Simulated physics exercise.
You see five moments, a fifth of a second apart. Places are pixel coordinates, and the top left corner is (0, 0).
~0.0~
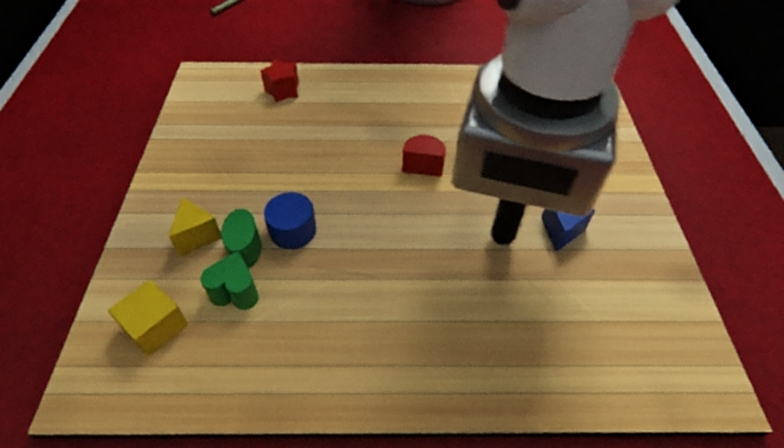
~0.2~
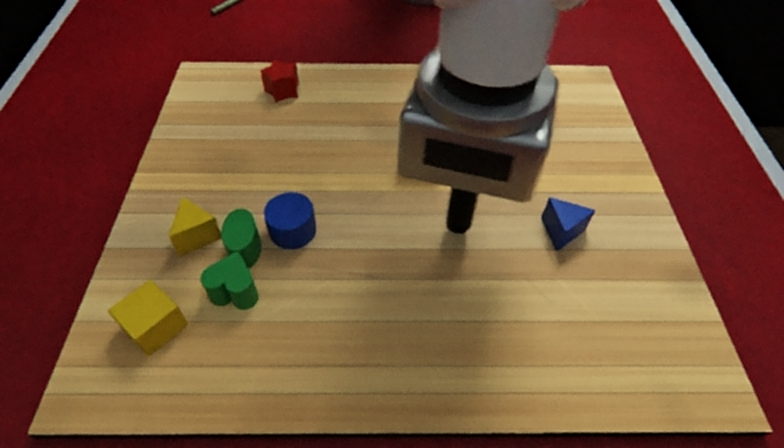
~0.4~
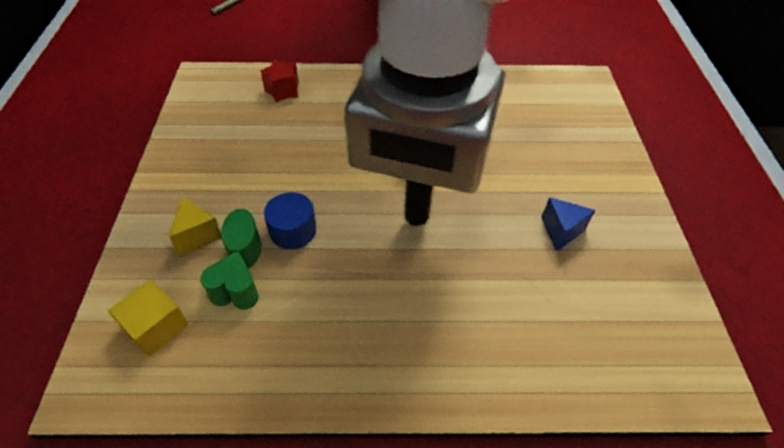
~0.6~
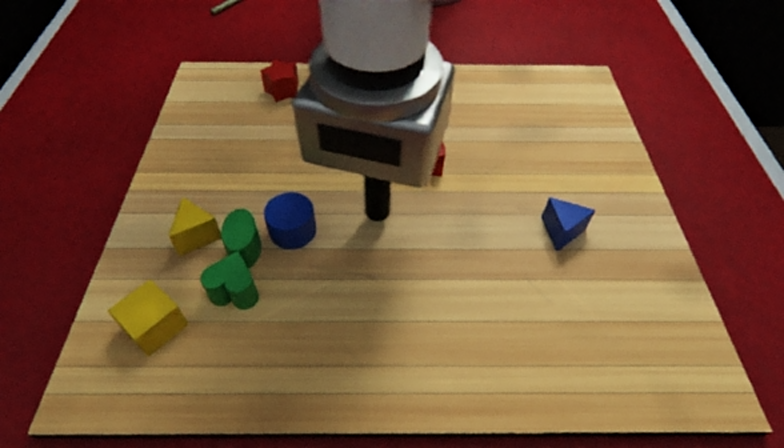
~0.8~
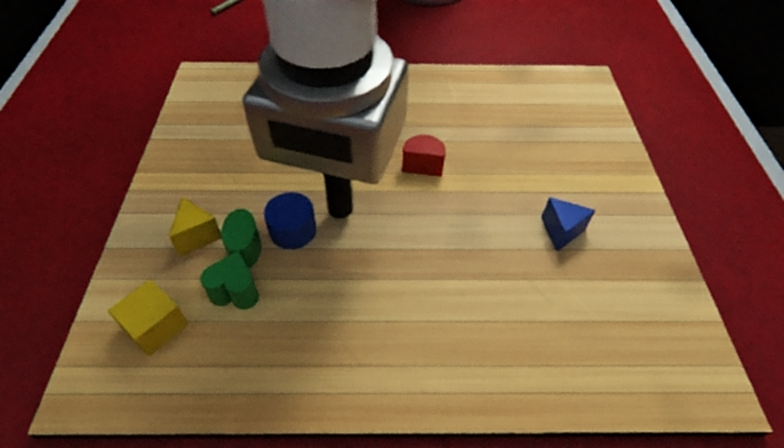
A robotic arm with a dark peg moving steadily left above a wooden board of coloured blocks, which stay still.
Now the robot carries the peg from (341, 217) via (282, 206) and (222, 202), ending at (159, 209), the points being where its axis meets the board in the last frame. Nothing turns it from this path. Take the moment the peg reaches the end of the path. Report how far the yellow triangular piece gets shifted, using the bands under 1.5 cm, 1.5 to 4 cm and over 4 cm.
Shift of under 1.5 cm.
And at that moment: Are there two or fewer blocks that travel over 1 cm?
Short answer: Yes.
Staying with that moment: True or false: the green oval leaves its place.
That statement is accurate.
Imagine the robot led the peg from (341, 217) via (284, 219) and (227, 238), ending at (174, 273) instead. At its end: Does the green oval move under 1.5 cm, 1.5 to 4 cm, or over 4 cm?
It is going to finish beyond 4 cm from where it is now.
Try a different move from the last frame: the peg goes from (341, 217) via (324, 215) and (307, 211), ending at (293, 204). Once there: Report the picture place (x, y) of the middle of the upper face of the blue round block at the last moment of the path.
Expect it around (266, 208).
On the path given first. One third of the way, peg at (279, 199); green oval at (222, 236); blue round block at (260, 213).
Two thirds of the way, peg at (218, 195); green oval at (220, 237); blue round block at (257, 212).
At the end, peg at (155, 201); yellow triangular piece in place; green oval at (220, 237); blue round block at (257, 212).
